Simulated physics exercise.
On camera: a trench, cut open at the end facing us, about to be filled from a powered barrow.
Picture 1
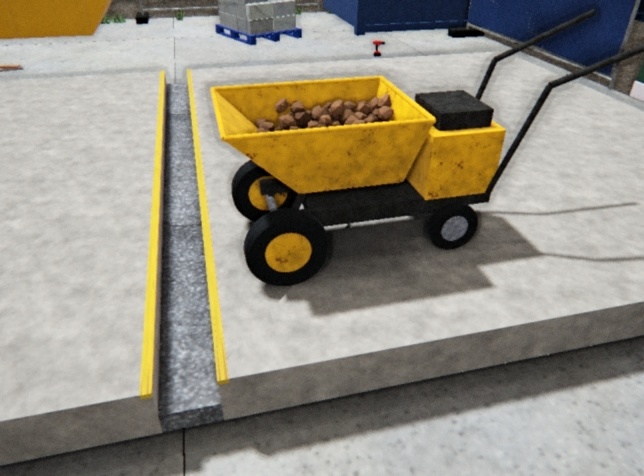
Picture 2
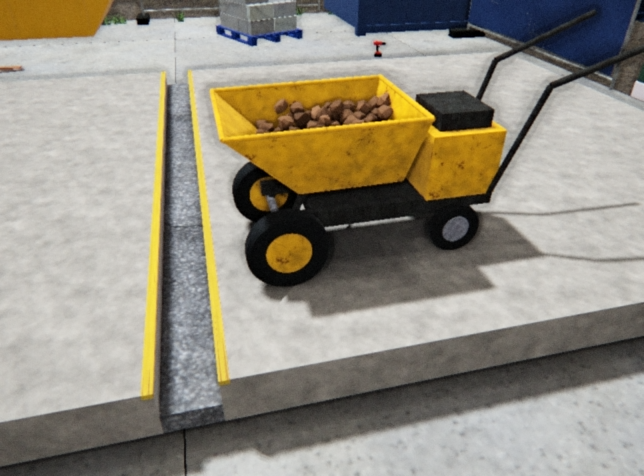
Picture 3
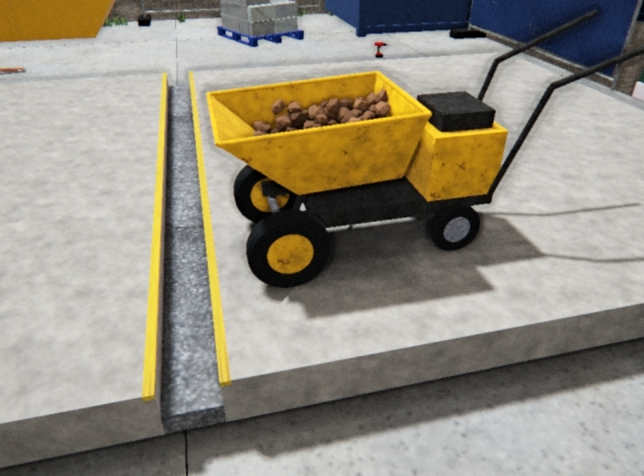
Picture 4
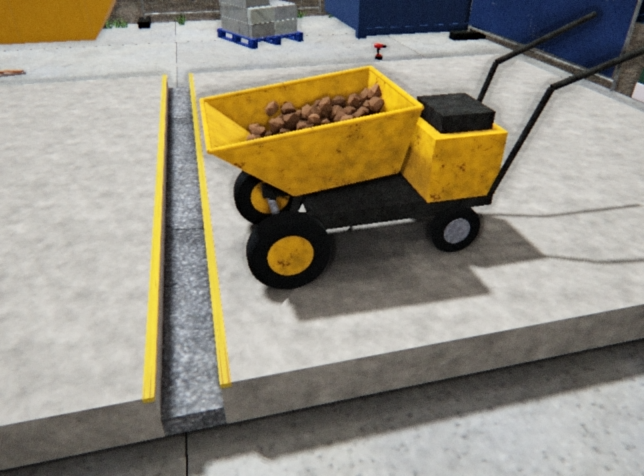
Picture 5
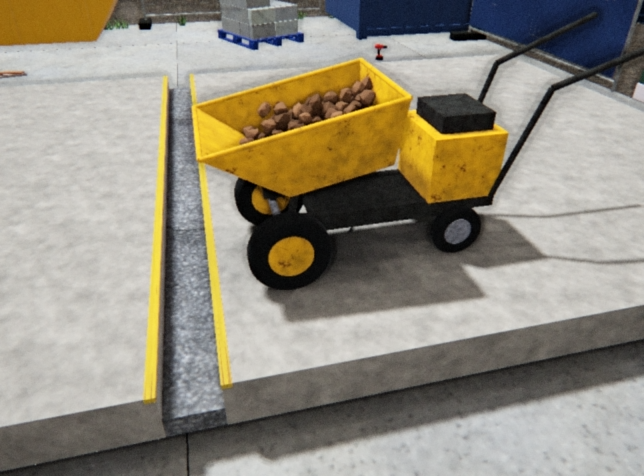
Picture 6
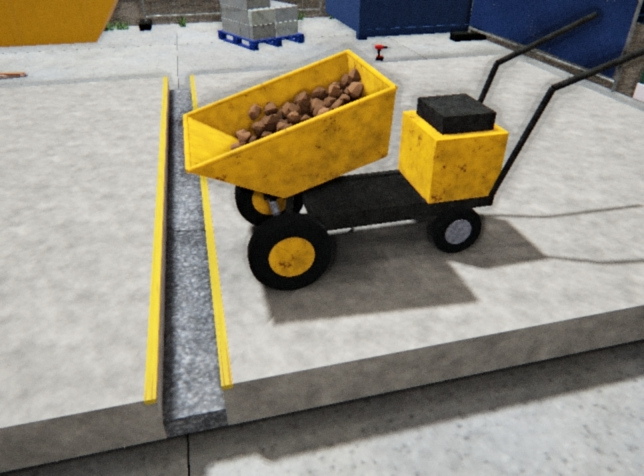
On a concrete slab cut by a narrow trench edged with yellow strips, a yellow powered barrow loaded with brown lumps stands still at first, then its skip gradually tilts forward to the left, its rear lifting from the chassis.
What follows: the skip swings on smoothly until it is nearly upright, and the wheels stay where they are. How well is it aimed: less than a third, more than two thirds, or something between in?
The trench ends with under a third of it.
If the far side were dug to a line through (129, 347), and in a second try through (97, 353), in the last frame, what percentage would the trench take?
Roughly 20 per cent, and 60 per cent.
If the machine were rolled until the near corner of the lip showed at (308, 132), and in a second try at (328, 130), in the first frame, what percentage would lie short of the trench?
About 10 and 20 per cent.
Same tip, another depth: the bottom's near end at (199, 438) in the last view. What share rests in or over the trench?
Roughly 0 in a hundred.
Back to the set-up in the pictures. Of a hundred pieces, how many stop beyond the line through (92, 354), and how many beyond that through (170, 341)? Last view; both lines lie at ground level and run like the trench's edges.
First some 50, then 80 per cent.
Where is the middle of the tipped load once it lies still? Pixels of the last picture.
At about (97, 274).
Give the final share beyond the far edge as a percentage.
Close to 80 per cent.
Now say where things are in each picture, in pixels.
In the first picture, lip of the skip near (224, 139), level; top of the load near (348, 120), clay clods; first edge of the trench near (217, 327); far edge near (148, 338), the trench under half as wide as the skip, and about half as deep as wide.
In the second picture, lip of the skip near (223, 141), level; top of the load near (348, 120).
In the third picture, lip of the skip near (218, 145), tipped barely; top of the load near (345, 118).
In the fourth picture, lip of the skip near (210, 152), tipped a little; top of the load near (349, 113).
In the fifth picture, lip of the skip near (200, 160), tipped a little; top of the load near (341, 108).
In the sixth picture, lip of the skip near (189, 171), tipped clearly; top of the load near (330, 104); first edge of the trench near (221, 332); far edge near (153, 343).
Shortly afterwards, skip tipped steeply; the whole lot in the skip.
Next, skip tipped right over; near half in the skip; near half beyond it; only a few falling.
Some moments later, skip tipped right over; near a quarter in the skip; only a few in or heaped over the trench; the bulk beyond it.
In the end, skip tipped right over; near a quarter in the skip; only a few in or heaped over the trench; the bulk beyond it.
